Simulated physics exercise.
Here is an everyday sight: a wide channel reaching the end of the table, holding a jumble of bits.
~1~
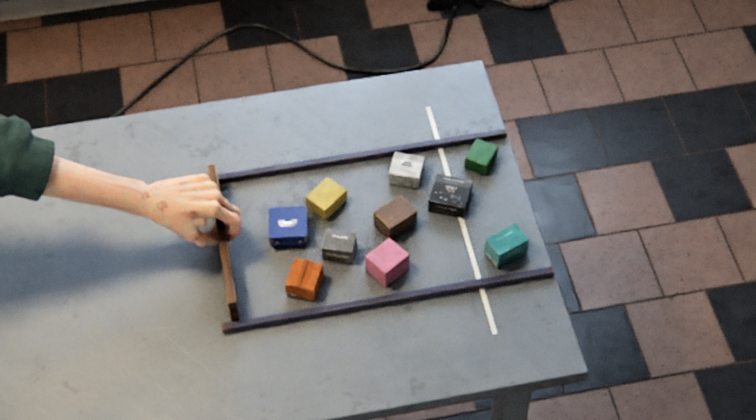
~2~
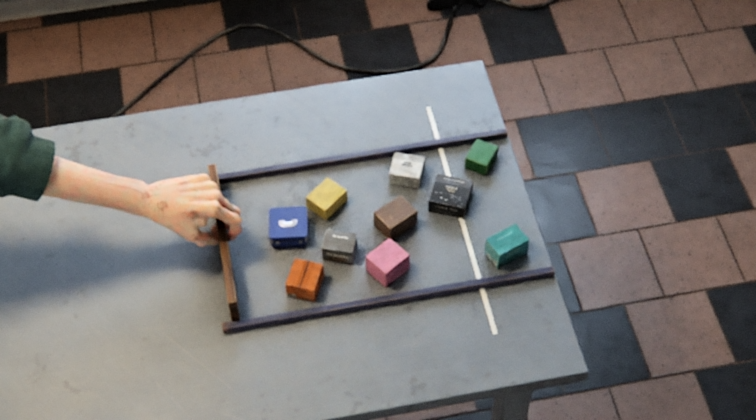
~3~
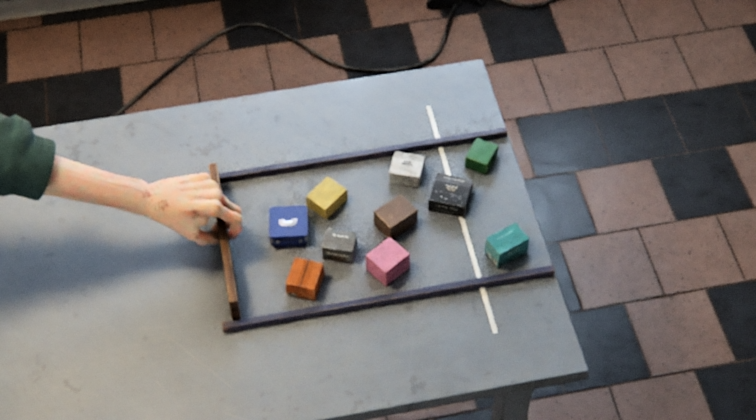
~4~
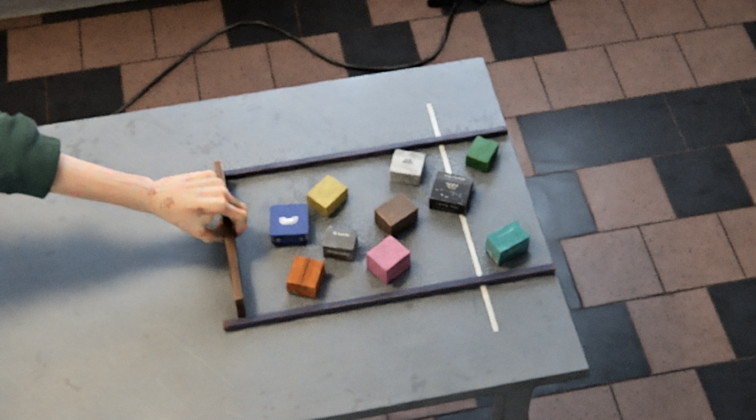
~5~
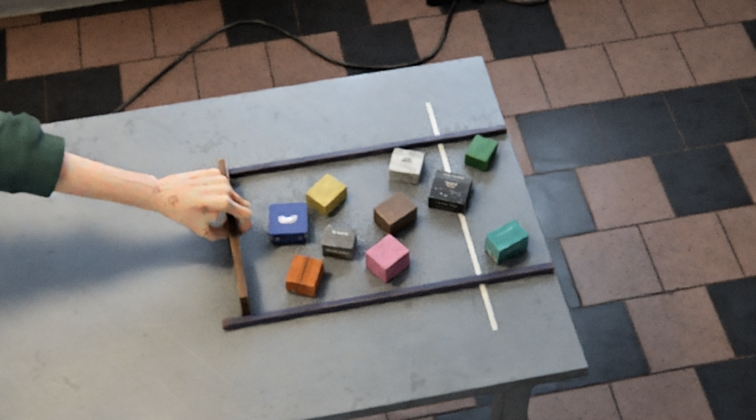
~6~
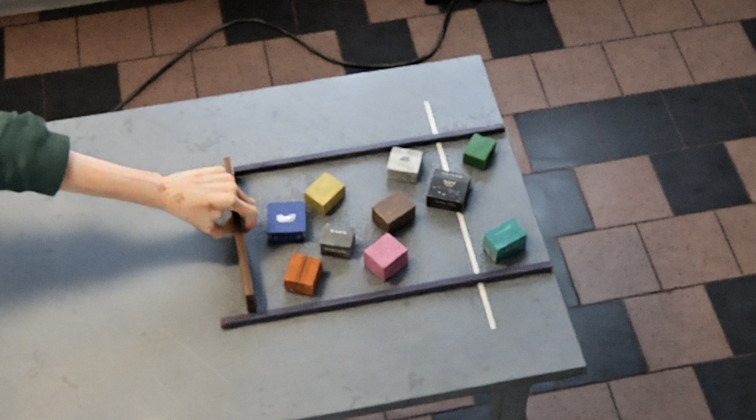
On a grey table above a tiled floor, a wide channel between two dark rails holds a jumble of small coloured blocks, some beyond a pale strip of tape. A hand at the left grips a wooden board and slides it slightly right toward the blocks, which stay in their places.
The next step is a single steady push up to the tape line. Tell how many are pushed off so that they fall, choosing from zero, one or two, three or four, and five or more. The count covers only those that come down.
The number of pieces cleared off the edge is going to be one or two exactly.
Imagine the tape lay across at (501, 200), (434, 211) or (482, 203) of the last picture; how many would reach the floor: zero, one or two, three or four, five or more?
Taking them in turn, five or more; not one; 3 or 4.
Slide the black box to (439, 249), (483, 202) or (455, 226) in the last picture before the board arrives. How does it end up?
Results in order - down; down; down.
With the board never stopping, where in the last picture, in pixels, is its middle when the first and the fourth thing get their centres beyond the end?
At (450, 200) for the first, at (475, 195) for the fourth.
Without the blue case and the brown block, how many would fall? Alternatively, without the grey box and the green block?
Well, the first time you'd get 1, and the next time 1.
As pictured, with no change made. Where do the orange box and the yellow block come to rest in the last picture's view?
Close to (486, 240); the other close to (458, 161).
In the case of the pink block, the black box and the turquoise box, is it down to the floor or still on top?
Each one in turn: The pink block is spared, the black box is not spared, the turquoise box is not spared.
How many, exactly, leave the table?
In all, 2 of them.
Soon after, none off yet; green block at rest near (479, 152); turquoise box at rest near (505, 241); black box at rest near (449, 191).
Then, none off yet; green block at rest near (479, 152); turquoise box at rest near (505, 241); black box moved about its own width near (475, 184).
At rest, the number that fall off is one or two; fallen, black box and turquoise box.
